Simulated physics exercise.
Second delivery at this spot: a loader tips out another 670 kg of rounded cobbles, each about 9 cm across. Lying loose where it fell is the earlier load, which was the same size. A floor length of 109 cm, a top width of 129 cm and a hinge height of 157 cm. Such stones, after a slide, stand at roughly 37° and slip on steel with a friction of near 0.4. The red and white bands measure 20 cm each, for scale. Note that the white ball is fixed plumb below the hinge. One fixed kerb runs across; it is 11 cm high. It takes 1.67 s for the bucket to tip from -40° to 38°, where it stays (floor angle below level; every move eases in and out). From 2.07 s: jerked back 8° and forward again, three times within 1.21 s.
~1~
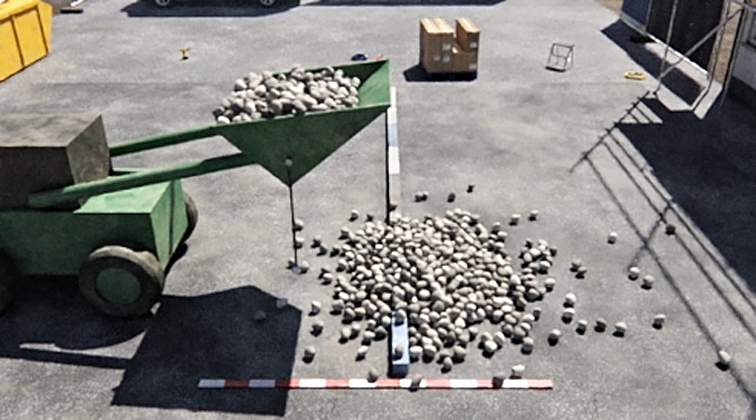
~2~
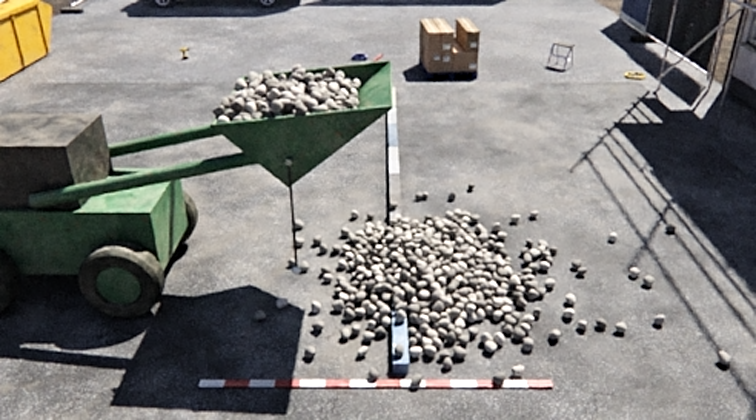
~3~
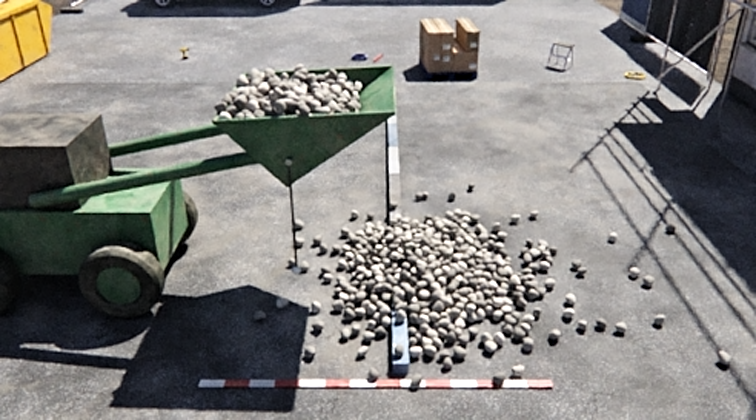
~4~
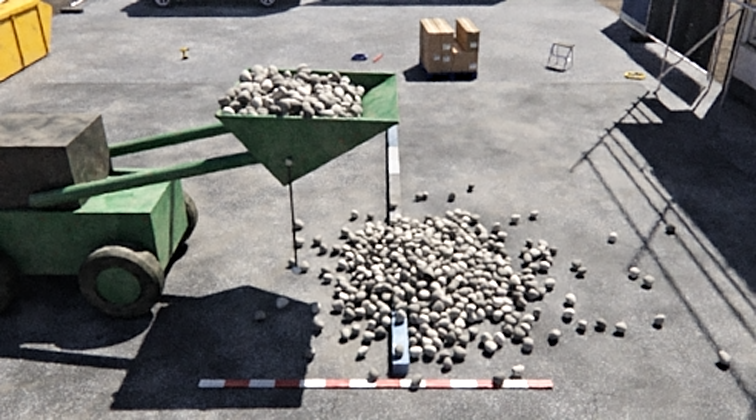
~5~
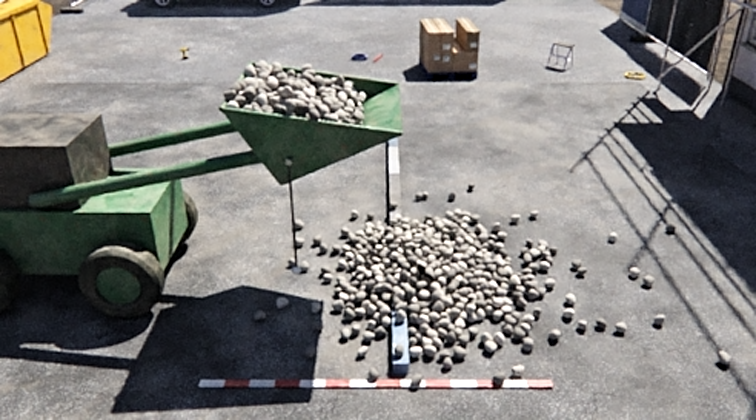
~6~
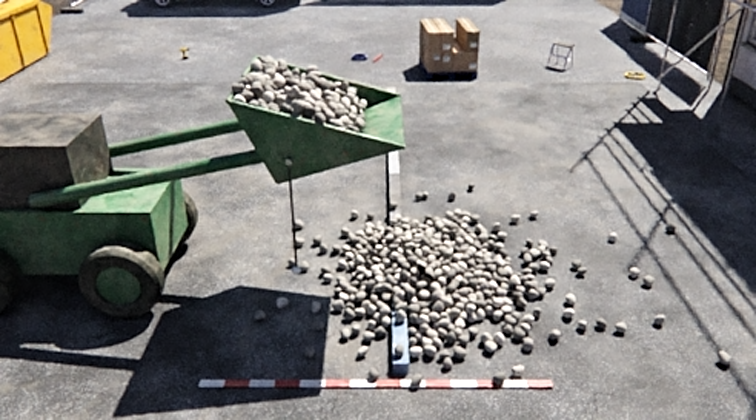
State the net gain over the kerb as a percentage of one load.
83 %.
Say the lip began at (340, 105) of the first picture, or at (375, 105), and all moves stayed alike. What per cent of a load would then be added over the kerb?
The first position would add some 35 per cent, the second some 65.
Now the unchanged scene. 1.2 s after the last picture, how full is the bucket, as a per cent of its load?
45 %.
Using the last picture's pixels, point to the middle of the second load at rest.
Roughly at (443, 262) in the last picture.
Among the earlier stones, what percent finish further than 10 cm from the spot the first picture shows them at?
30 %.
Then, 0.6 s after the last picture the floor is at 26°; in per cent of one load, 99 in the bucket, 28 on this side of the kerb, 72 over the kerb; the foremost stones are at (643, 283).
Then, 1.2 s after the last picture the floor is at 38°; in per cent of one load, 46 in the bucket, 53 on this side of the kerb, 101 over the kerb; the foremost stones are at (643, 283).
Then, 3.1 s after the last picture the floor is at 38°; in per cent of one load, 0 in the bucket, 44 on this side of the kerb, 156 over the kerb; the foremost stones are at (642, 277).
Then, 5.9 s after the last picture the floor is at 38°; in per cent of one load, 0 in the bucket, 44 on this side of the kerb, 156 over the kerb; the foremost stones are at (642, 277). Net gain over the kerb, 83.
